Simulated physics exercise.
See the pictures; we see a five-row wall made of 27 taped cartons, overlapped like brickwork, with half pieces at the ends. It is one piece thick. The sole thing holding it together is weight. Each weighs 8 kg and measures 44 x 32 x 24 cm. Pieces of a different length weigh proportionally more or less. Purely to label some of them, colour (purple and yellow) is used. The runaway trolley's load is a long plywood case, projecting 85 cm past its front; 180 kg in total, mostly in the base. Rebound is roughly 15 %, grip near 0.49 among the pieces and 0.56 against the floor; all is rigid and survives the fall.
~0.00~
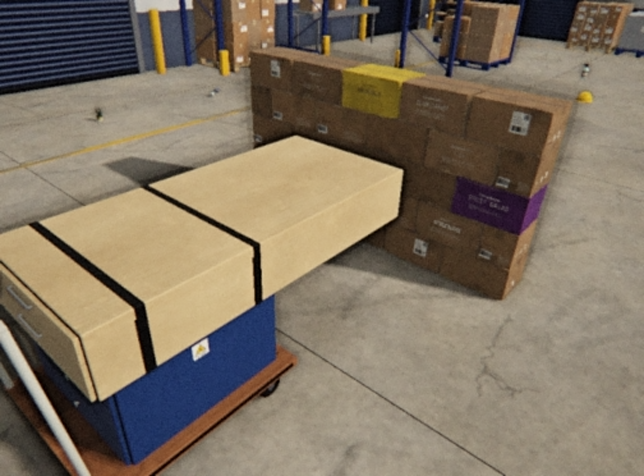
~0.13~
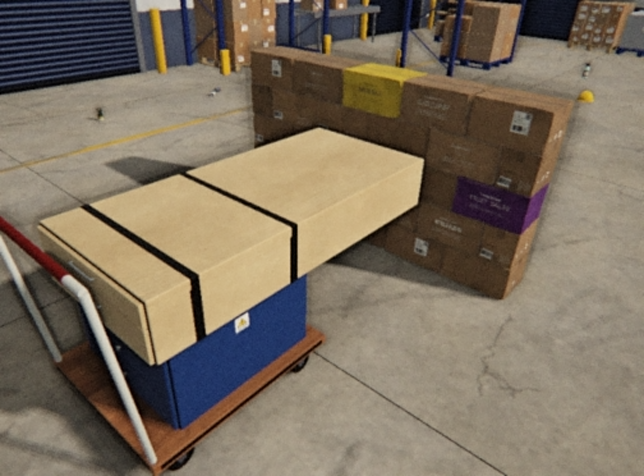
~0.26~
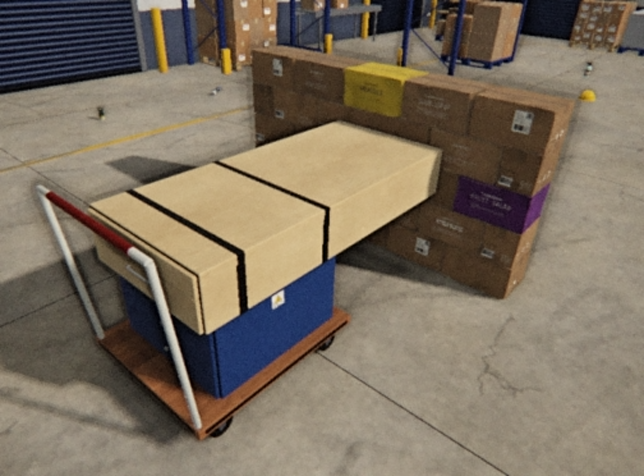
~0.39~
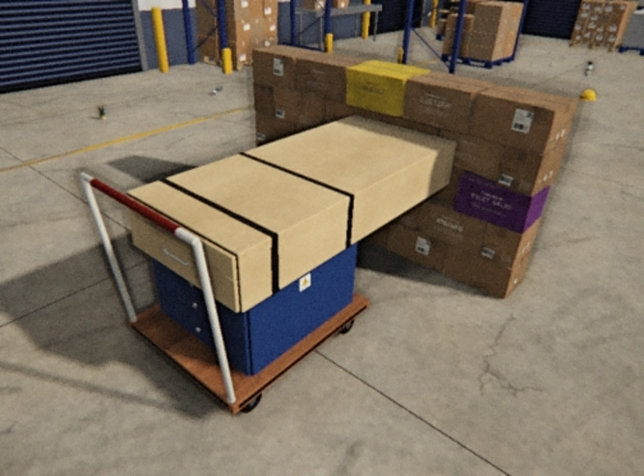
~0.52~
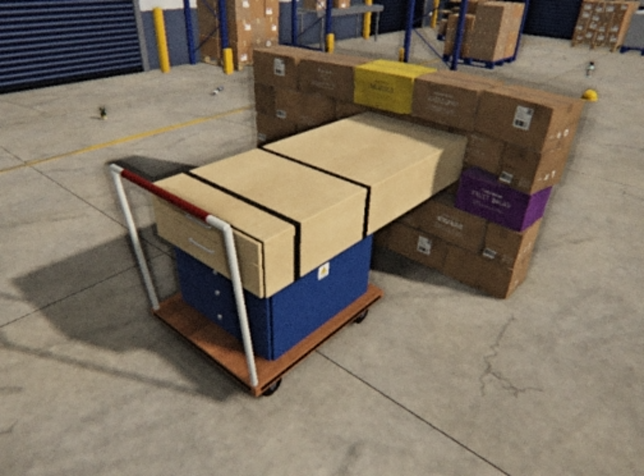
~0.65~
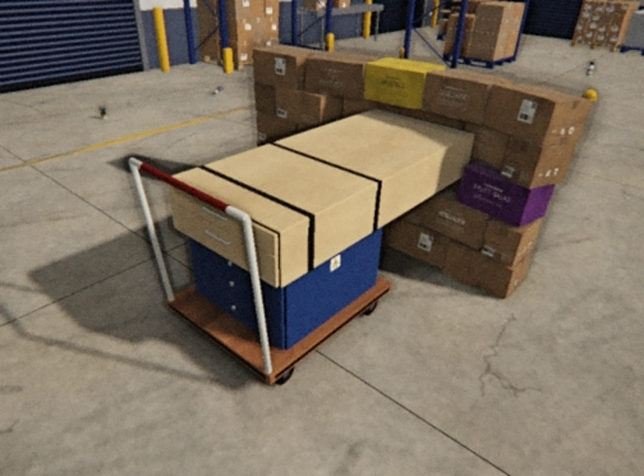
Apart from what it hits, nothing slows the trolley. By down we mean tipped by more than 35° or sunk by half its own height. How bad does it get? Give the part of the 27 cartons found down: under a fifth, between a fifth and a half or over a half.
It adds up to the fifth-to-half range.
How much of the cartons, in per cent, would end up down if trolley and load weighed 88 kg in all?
In that case, around 0 percent.
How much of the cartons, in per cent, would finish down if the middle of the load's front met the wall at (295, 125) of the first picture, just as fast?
Roughly 40 per cent would be down.
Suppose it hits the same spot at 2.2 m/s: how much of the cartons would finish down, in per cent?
About 20%.
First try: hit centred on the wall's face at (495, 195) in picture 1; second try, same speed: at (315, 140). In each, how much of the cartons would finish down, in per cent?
Roughly 30 per cent on the first try, then 40 per cent on the second.
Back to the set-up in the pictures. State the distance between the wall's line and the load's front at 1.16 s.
55 cm past it.
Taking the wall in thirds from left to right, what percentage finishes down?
I'd put it at 10 % left, 60 % middle and 60 % right.
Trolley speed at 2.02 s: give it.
Close to 0.2 m/s at that moment.
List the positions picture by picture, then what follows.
In the first frame (pixels give the middle of a visible side), load (396, 188) 49 cm short of the wall; yellow carton (369, 94); purple carton (487, 206); none has stirred.
In the second frame, load (417, 176) 29 cm short of the wall; purple carton (488, 206).
In the third frame, load (436, 166) 8 cm short of the wall; purple carton (490, 205).
In the fourth frame, load (450, 157) 9 cm into the wall's line; yellow carton (373, 93); movement in 5 of them.
In the fifth frame, load (461, 152) 22 cm into the wall's line; yellow carton (381, 91) 9 cm from its place; purple carton (490, 202) 19 mm from its place; movement in 11 of them.
In the sixth frame, load (468, 149) 31 cm into the wall's line; yellow carton (392, 86) 22 cm from its place; purple carton (491, 196) 5° from how it stood; movement in 14 of them.
After 0.86 s, load 42 cm past the wall's line, still rolling; 3 of the 27 cartons down; purple carton 13° from how it stood; yellow carton 10° from how it stood.
After 1.16 s, load 56 cm past the wall's line, still rolling; 9 of the 27 cartons down; yellow carton 20° from how it stood, 68 cm lower; purple carton 20° from how it stood.
After 2.02 s, load 85 cm past the wall's line, still rolling; 11 of the 27 cartons down; yellow carton upside down; purple carton 66° from how it stood, 13 cm lower.
In the end (3.5 s), load 88 cm past the wall's line, stopped; 11 of the 27 cartons down; yellow carton upside down; purple carton on its side. That is 41 per cent. From the last view, middles, yellow carton near (398, 155), purple carton near (562, 236).
